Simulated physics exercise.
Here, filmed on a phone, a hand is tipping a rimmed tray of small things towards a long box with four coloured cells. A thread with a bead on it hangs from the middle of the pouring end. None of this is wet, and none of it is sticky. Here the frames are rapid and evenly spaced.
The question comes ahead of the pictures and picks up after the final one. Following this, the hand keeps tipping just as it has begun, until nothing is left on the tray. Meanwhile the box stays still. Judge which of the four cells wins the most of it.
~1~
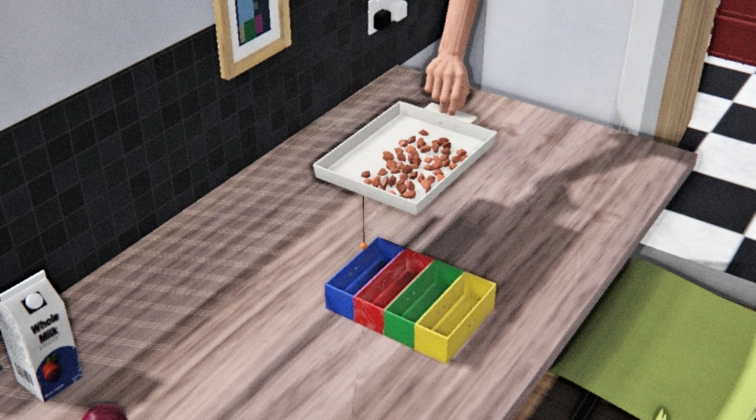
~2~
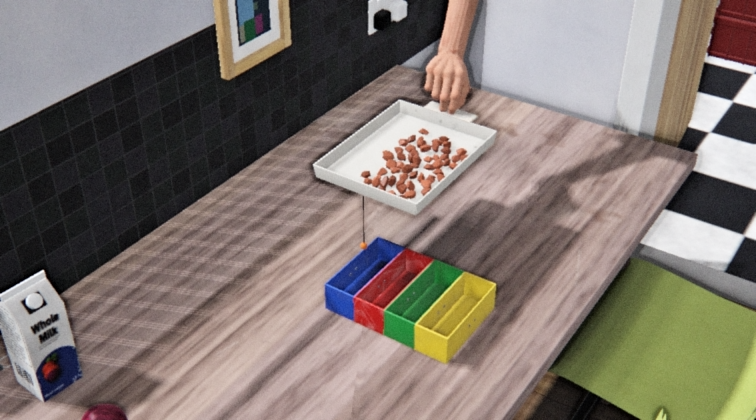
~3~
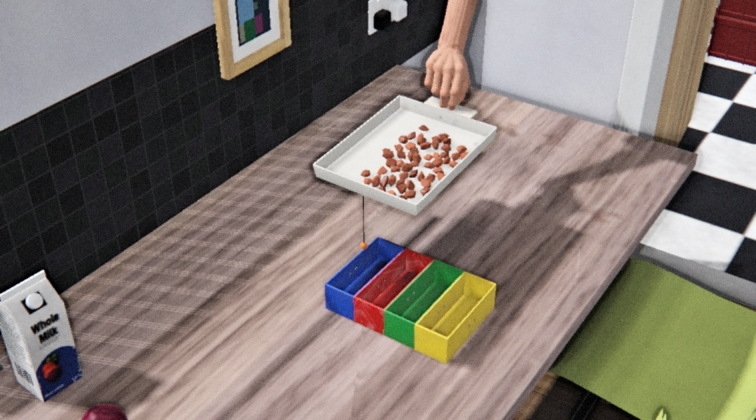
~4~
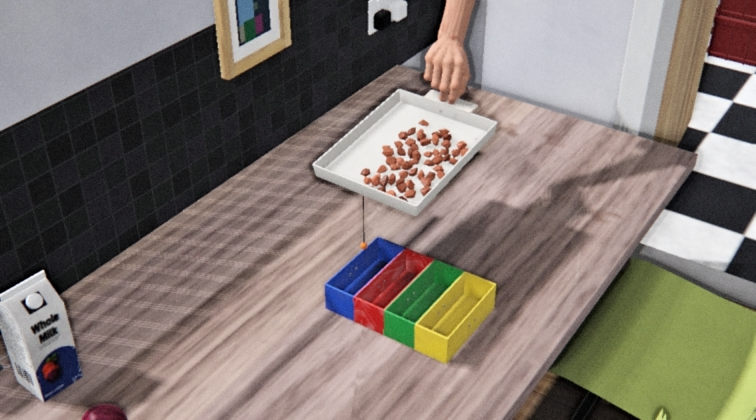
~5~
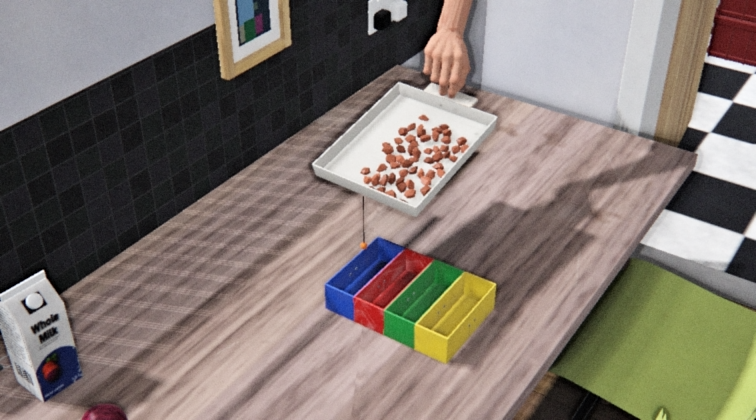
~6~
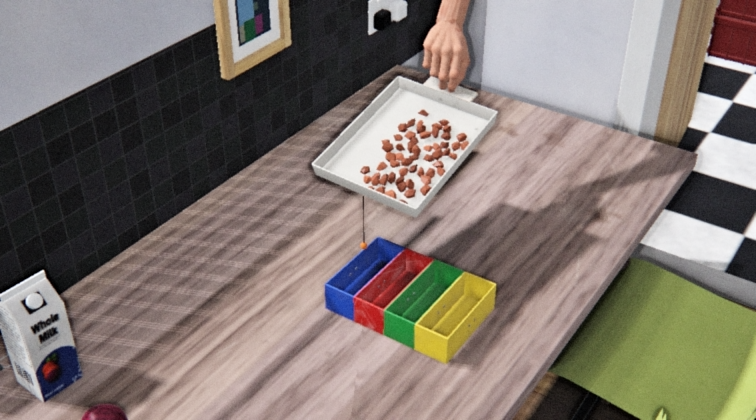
Most goes to the red cell.
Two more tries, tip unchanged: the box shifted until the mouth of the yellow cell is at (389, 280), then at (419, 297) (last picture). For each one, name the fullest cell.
For the first spot the answer is the yellow one, and for the second spot it is that green cell.
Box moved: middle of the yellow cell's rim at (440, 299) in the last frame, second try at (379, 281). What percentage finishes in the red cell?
The first try gives 40 per cent, the second 0 per cent.
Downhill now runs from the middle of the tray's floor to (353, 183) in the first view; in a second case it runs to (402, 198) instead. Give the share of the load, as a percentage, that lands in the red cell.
Somewhere close to 0 % the first time, 70 % the second.
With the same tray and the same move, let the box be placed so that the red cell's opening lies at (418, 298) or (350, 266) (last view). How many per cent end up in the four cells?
Close to 70 in a hundred, followed by close to 100 in a hundred.
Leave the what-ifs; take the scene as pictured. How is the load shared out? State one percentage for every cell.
In per cent: The blue cell gets 30, the red cell 60, the green cell 20 and the yellow cell 0.
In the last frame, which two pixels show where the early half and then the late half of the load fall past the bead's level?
(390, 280), then (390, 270).
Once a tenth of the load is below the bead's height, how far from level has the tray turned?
Around 85 degrees of turn.
Soon after the last picture, tray tipped steeply; all on the tray.
A little later, tray tipped right over; about half on the tray; about a third in the red cell; a small part in the blue cell; a small part in the green cell; a small part falling or outside the box.
Later still, tray tipped past a quarter turn; about half in the red cell; about a quarter in the blue cell; a small part in the green cell; a stray few falling or outside the box.
At rest, tray tipped past a quarter turn; about half in the red cell; about a quarter in the blue cell; a small part in the green cell; none in the yellow cell; a stray few outside the box.
